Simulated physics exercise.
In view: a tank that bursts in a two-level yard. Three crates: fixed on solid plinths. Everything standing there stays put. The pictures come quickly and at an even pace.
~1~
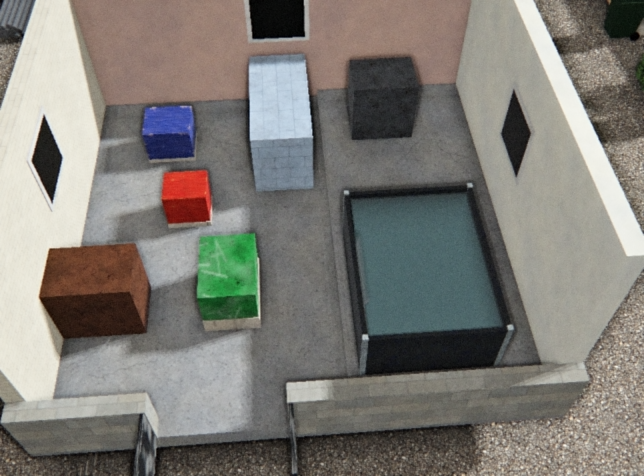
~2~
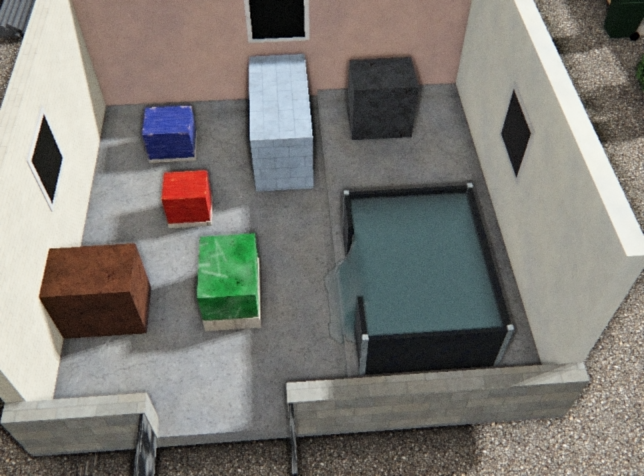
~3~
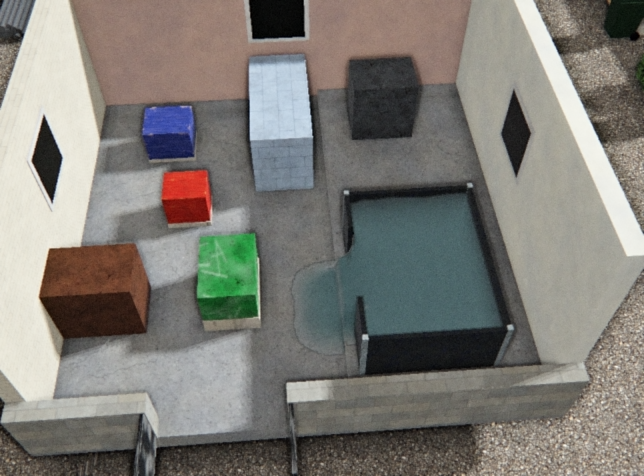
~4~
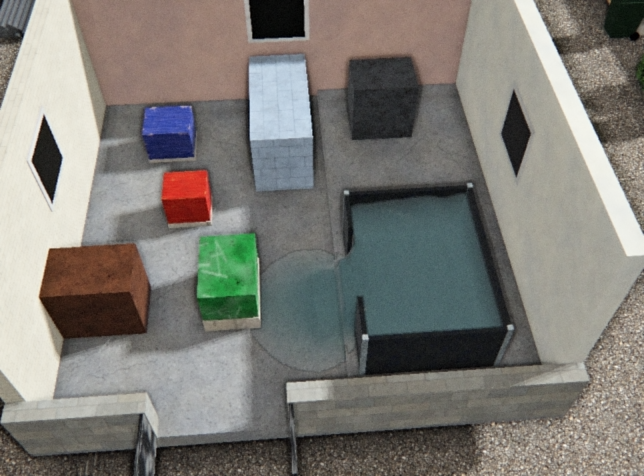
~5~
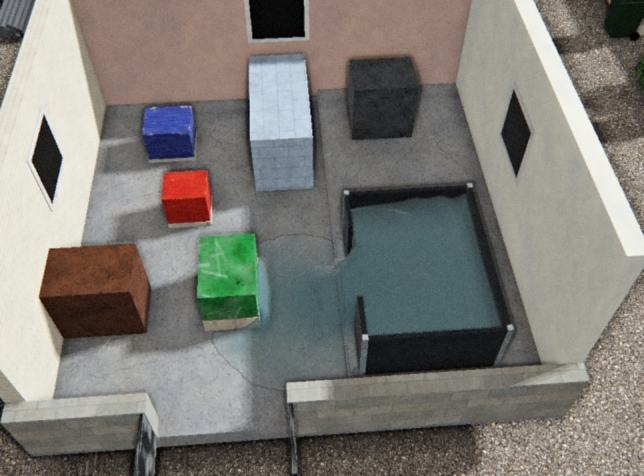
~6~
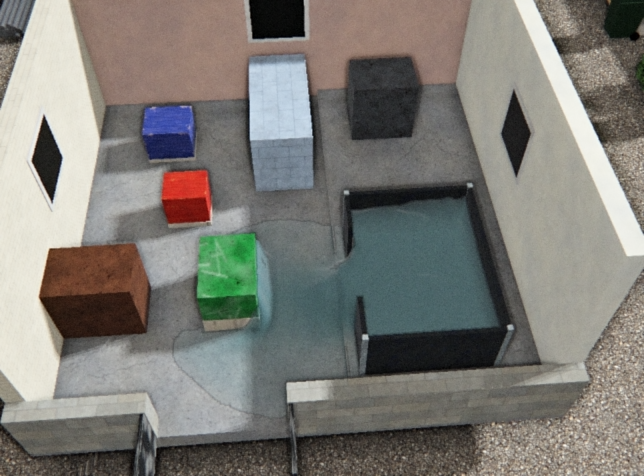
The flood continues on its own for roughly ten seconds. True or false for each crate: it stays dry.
Blue crate: False, it gets wet; green crate: False, it gets wet; red crate: False, it gets wet.
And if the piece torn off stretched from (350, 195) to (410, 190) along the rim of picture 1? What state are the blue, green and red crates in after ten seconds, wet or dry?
Blue: Flooded, green: Clear, red: Flooded.
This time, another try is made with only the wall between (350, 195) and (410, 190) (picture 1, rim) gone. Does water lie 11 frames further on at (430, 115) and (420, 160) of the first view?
I'd expect the first point to be reached and the second point to be reached.
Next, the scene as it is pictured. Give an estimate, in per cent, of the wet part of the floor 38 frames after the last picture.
Around 75 percent.
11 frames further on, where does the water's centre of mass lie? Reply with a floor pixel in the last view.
Close to (334, 286).
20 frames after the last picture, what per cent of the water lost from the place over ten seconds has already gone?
Around 45 per cent.
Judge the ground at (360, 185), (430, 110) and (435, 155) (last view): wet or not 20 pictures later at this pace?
One after the other: Covered, no water, under water.
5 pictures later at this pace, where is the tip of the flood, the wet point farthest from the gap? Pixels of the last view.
The farthest wet point should be near (49, 426).
A moment on, water covers 30 % of the floor; the blue crate water round its plinth, the green crate water round its plinth, the red crate water round its plinth.
Next, water covers 50 % of the floor; the blue crate water round its plinth, the green crate water round its plinth, the red crate water round its plinth.
Then, water covers 60 % of the floor; the blue crate water round its plinth, the green crate water round its plinth, the red crate water round its plinth.
Later, water covers 75 % of the floor; the blue crate water round its plinth, the green crate water round its plinth, the red crate water round its plinth.
In the end, water covers 75 % of the floor; the blue crate was topped, the green crate was topped, the red crate was topped.
